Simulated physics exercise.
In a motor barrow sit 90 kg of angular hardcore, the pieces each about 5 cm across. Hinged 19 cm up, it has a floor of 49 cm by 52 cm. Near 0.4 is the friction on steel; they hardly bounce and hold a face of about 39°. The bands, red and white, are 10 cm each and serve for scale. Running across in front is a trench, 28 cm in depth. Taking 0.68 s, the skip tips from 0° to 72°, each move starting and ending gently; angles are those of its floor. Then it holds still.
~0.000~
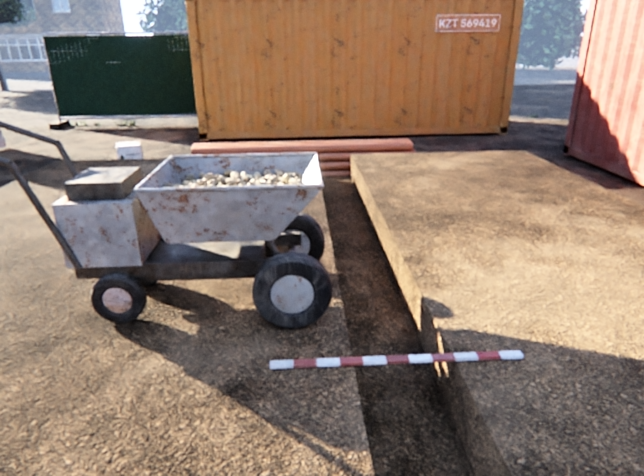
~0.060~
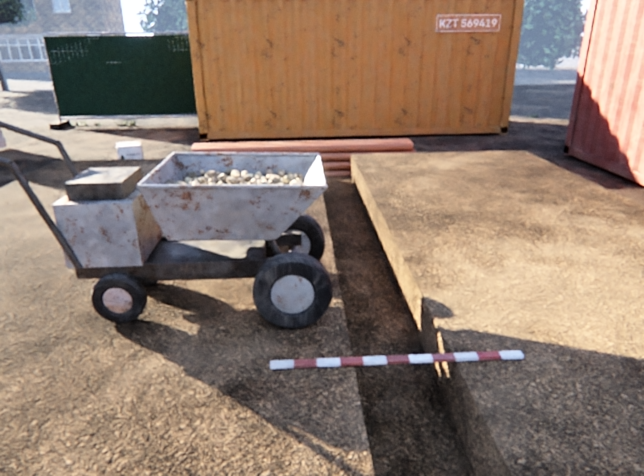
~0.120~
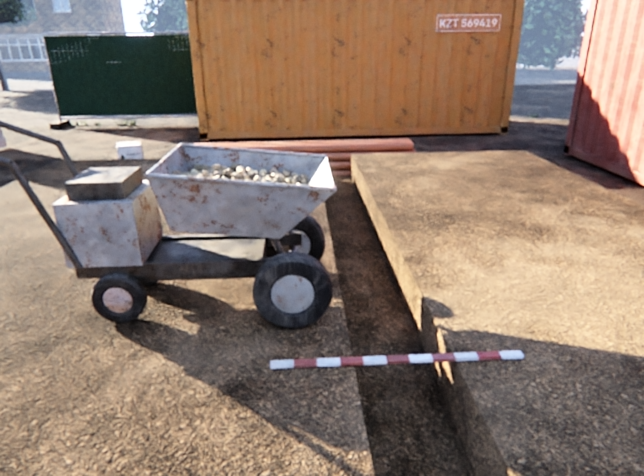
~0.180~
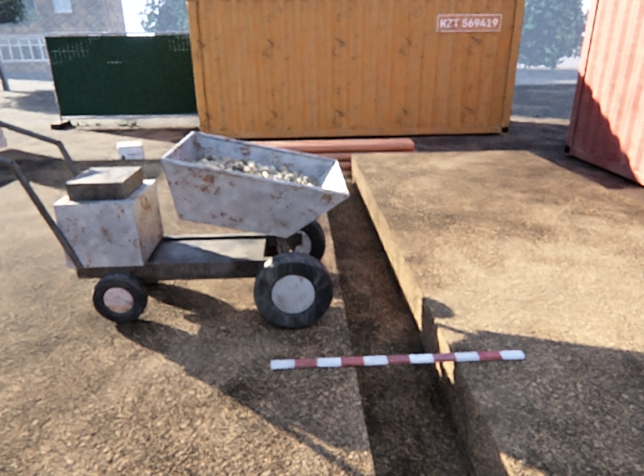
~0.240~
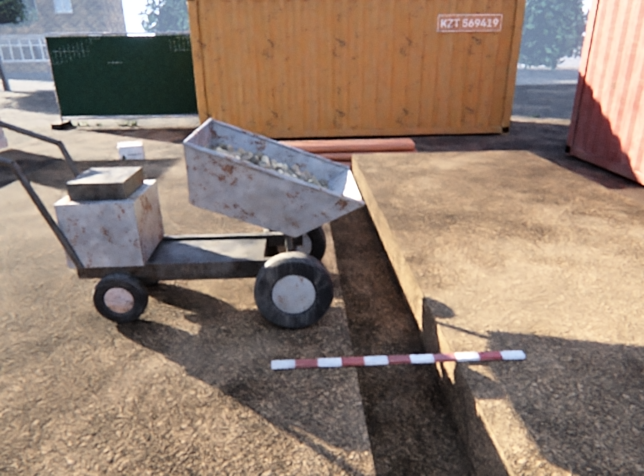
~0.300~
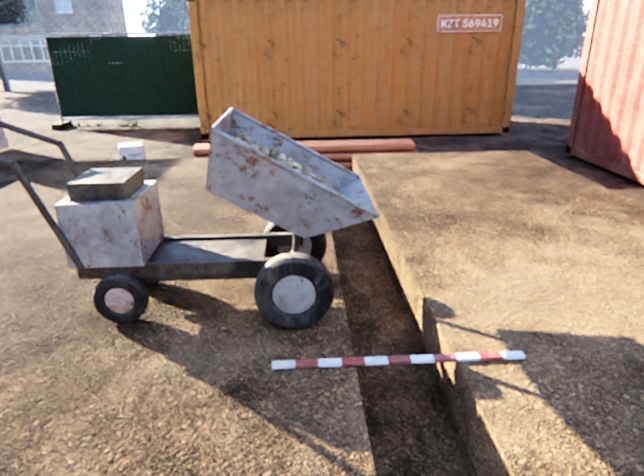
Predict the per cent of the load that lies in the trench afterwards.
43 per cent.
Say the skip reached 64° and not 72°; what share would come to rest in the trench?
Then roughly 30 percent.
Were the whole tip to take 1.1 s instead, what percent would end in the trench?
I'd put it at roughly 55 per cent.
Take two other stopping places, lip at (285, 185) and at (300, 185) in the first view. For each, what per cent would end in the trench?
Roughly 85 in a hundred from the first, 65 in a hundred from the second.
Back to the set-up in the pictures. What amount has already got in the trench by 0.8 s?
I'd put it near 10 per cent.
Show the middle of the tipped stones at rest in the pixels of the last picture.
The tipped stones centre close to (435, 289).
After 0.5 s the floor is at 61°; 100 % in the skip; the foremost stones are at (381, 240).
After 0.8 s the floor is at 72°; 77 % in the skip, 10 % in the trench, 13 % past the trench; the foremost stones are at (453, 280).
After 1.1 s the floor is at 72°; 19 % in the skip, 21 % in the trench, 59 % past the trench; the foremost stones are at (564, 289).
After 3.1 s the floor is at 72°; 0 % in the skip, 43 % in the trench, 57 % past the trench; the foremost stones are at (626, 288).
